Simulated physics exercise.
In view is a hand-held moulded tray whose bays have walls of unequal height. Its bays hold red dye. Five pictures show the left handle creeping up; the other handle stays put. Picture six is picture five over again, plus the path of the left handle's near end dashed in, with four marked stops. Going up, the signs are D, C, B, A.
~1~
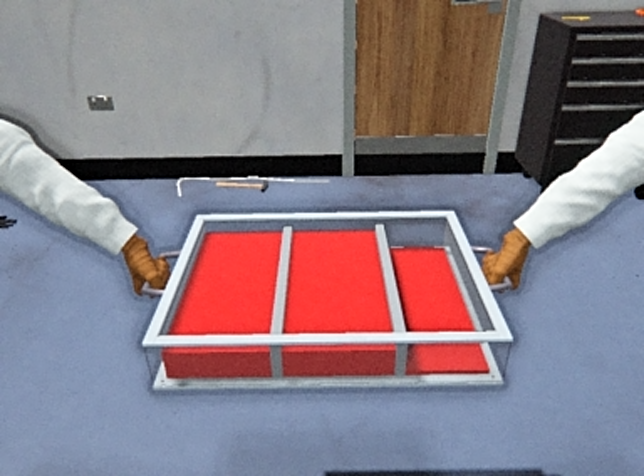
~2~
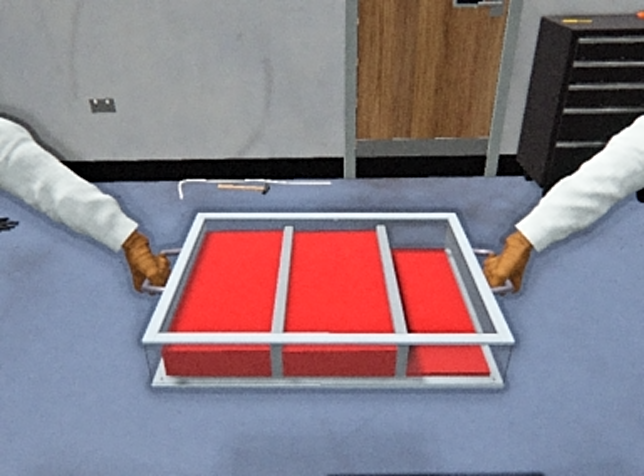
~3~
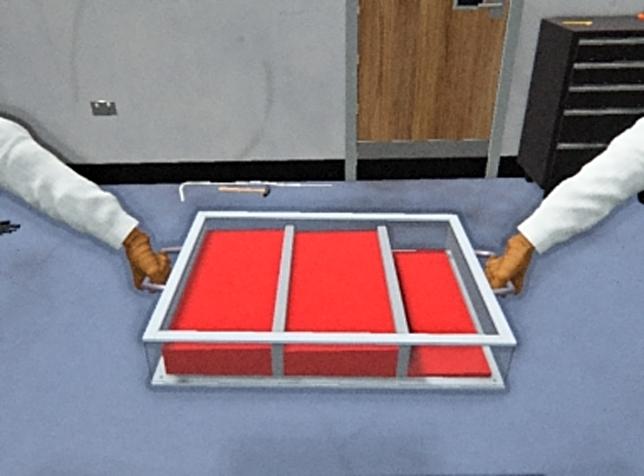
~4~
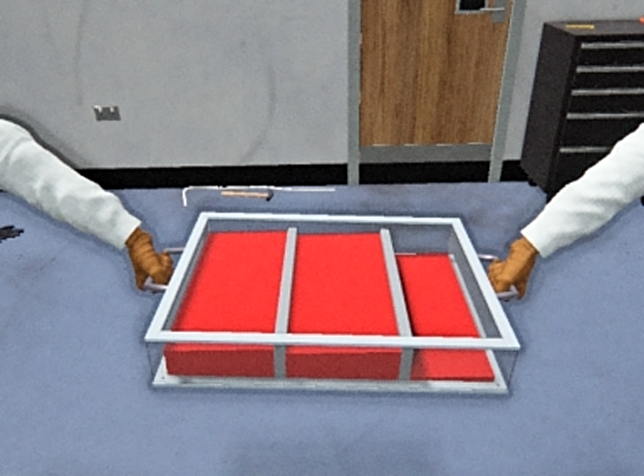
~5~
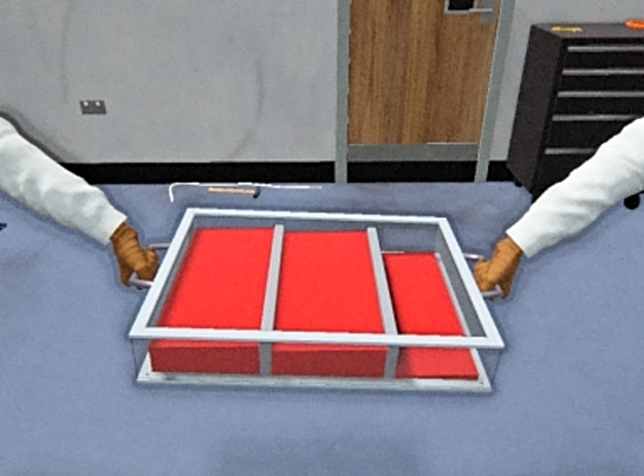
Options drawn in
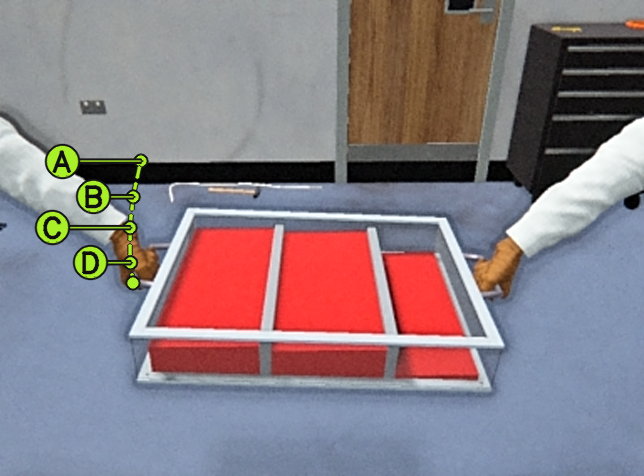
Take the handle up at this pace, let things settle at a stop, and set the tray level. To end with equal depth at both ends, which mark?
B beats the others.
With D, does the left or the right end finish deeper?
The left one.
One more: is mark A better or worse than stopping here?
Mark A is better.
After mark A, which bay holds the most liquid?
It is the right one.
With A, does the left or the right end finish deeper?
The right one.
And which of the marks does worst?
D.
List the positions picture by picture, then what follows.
In the first frame, the tray is level; deepest in the left bay, at (235, 282), shallowest in the right; left handle at (154, 273).
In the second frame, tipped about 1° down to the right; no wall is crossed; left handle at (154, 270).
In the third frame, tipped about 2° down to the right; no wall is crossed; left handle at (154, 268).
In the fourth frame, tipped about 3° down to the right; no wall is crossed; left handle at (157, 268).
In the fifth frame, tipped about 3° down to the right; deepest in the left bay, at (225, 278), shallowest in the right; left handle at (142, 264).
On the marked copy, A at (140, 161); B at (133, 196); C at (130, 227); D at (130, 262).
With A, the right end bay stands much deeper than the other; about 5 % goes over the rim.
With B, the two end bays stand about equally deep; nothing spills.
With C, the left end bay stands much deeper than the other; nothing spills.
With D, the left end bay stands much deeper than the other; nothing spills.
